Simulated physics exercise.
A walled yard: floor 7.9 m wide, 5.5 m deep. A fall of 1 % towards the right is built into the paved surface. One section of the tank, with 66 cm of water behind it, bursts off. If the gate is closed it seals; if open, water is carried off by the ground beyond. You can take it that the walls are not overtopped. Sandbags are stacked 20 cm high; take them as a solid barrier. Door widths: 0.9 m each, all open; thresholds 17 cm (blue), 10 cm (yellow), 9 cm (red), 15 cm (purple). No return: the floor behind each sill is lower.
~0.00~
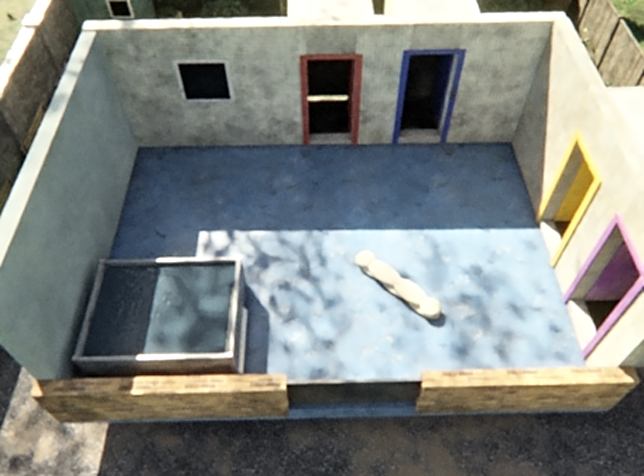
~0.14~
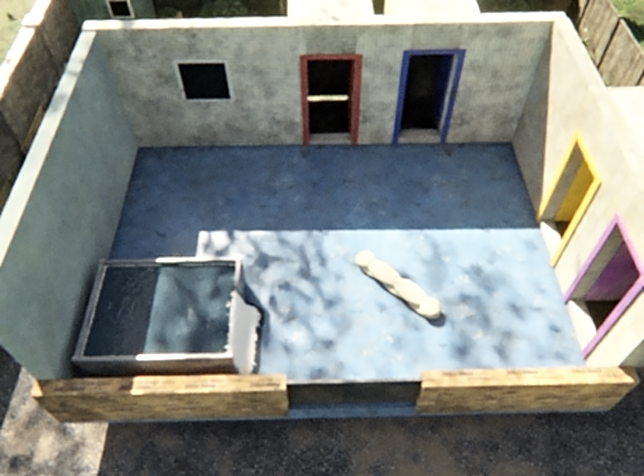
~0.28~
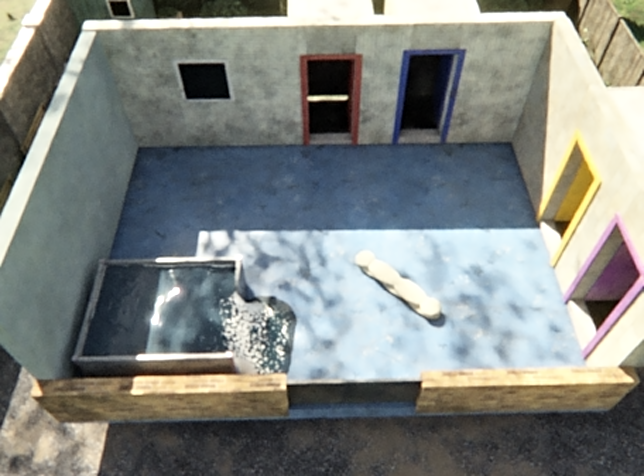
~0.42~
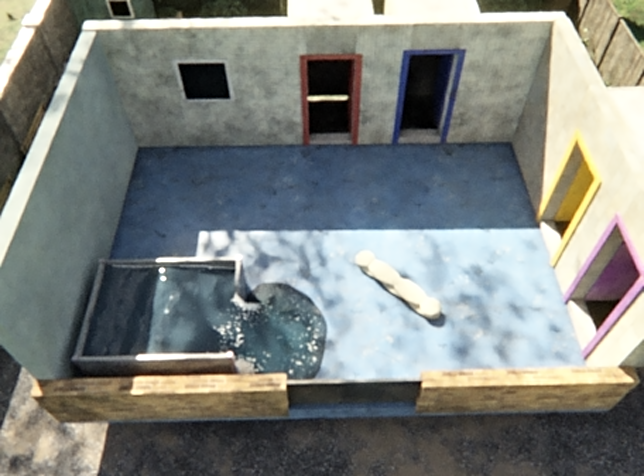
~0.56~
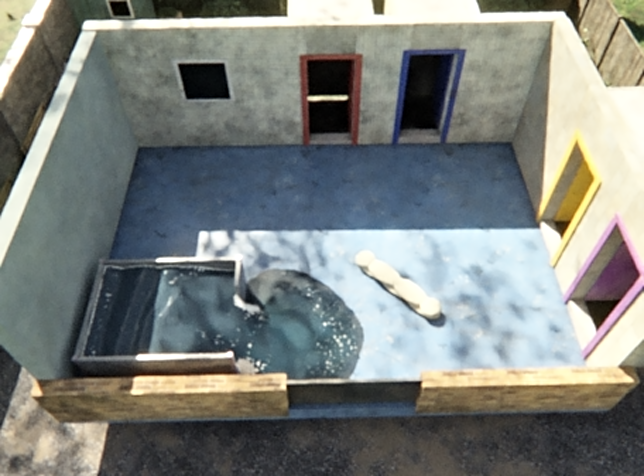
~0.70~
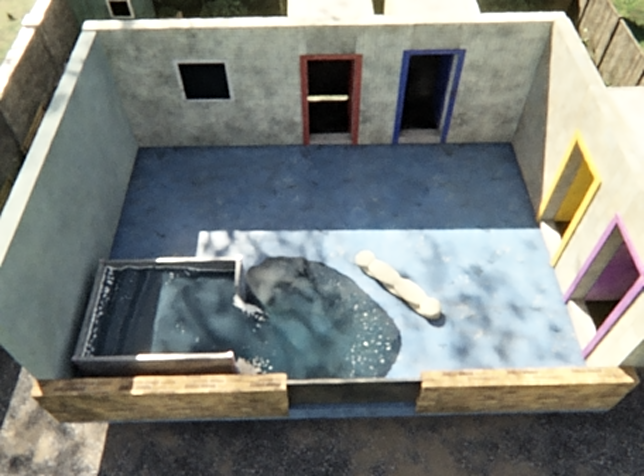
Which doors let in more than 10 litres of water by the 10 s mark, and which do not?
By then, the blue door does not, the yellow door does not, the red door does not, the purple door lets in more than that.
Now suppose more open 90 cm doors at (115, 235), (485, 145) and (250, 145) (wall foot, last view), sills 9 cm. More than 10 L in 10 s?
Check each in turn: The first fails, the second succeeds, the third fails.
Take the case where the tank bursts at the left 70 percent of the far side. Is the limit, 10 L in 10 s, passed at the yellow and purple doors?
Outcome at yellow: Exceeded; outcome at purple: Not exceeded.
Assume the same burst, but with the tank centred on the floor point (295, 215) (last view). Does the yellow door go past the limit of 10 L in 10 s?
In that case yellow comes out beyond the limit.
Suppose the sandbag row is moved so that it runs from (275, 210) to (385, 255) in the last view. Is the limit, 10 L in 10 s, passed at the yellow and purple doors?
Well, the yellow one ends up more than allowed and the purple one ends up more than allowed.
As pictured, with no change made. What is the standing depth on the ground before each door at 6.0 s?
In centimetres - blue: 12, yellow: 7, red: 4, purple: 19.
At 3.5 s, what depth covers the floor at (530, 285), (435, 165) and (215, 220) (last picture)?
Around 16 cm, 0 cm and 0 cm, in the order given.
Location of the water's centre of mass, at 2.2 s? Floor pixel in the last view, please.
Roughly (293, 338).
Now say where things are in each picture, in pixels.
In the first picture, the tank at (164, 308) is whole and still, 66 cm deep.
In the second picture, the front is at (255, 308), 0.7 m from the gap at (236, 333); 0.3 m2 of floor is under water; 66 cm left at the back of the tank.
In the third picture, water pours out at (236, 335) and has run 0.9 m, to (287, 311); typically 11 cm deep outside, 66 cm at the tank's back.
In the fourth picture, the front is at (319, 320), 1.4 m from the gap at (236, 336); 2.1 m2 of floor is under water; 66 cm left at the back of the tank.
In the fifth picture, water pours out at (236, 336) and has run 1.9 m, to (357, 329); typically 7 cm deep outside, 62 cm at the tank's back.
In the sixth picture, water pours out at (236, 336) and has run 2.5 m, to (394, 331); typically 6 cm deep outside, 56 cm at the tank's back.
After 1.4 s water covers 20 % of the floor and is deepest (36 cm) near (244, 351); blue door not reached, yellow door not reached, red door not reached, purple door not reached.
After 2.2 s water covers 30 % of the floor and is deepest (51 cm) near (586, 388); blue door not reached, yellow door not reached, red door not reached, purple door 21 cm at the sill, 3 L in.
After 3.5 s water covers 40 % of the floor and is deepest (37 cm) near (574, 388); blue door not reached, yellow door 10 cm at the sill, 0 L in, red door not reached, purple door 29 cm at the sill, 85 L in.
After 6.0 s water covers 70 % of the floor and is deepest (20 cm) near (508, 151); blue door 12 cm at the sill, 0 L in, yellow door 7 cm at the sill, 0 L in, red door 4 cm at the sill, 0 L in, purple door 19 cm at the sill, 164 L in.
After 10.0 s water covers 90 % of the floor and is deepest (13 cm) near (512, 163); blue door 9 cm at the sill, 0 L in, yellow door 6 cm at the sill, 1 L in, red door 5 cm at the sill, 0 L in, purple door 9 cm at the sill, 173 L in.
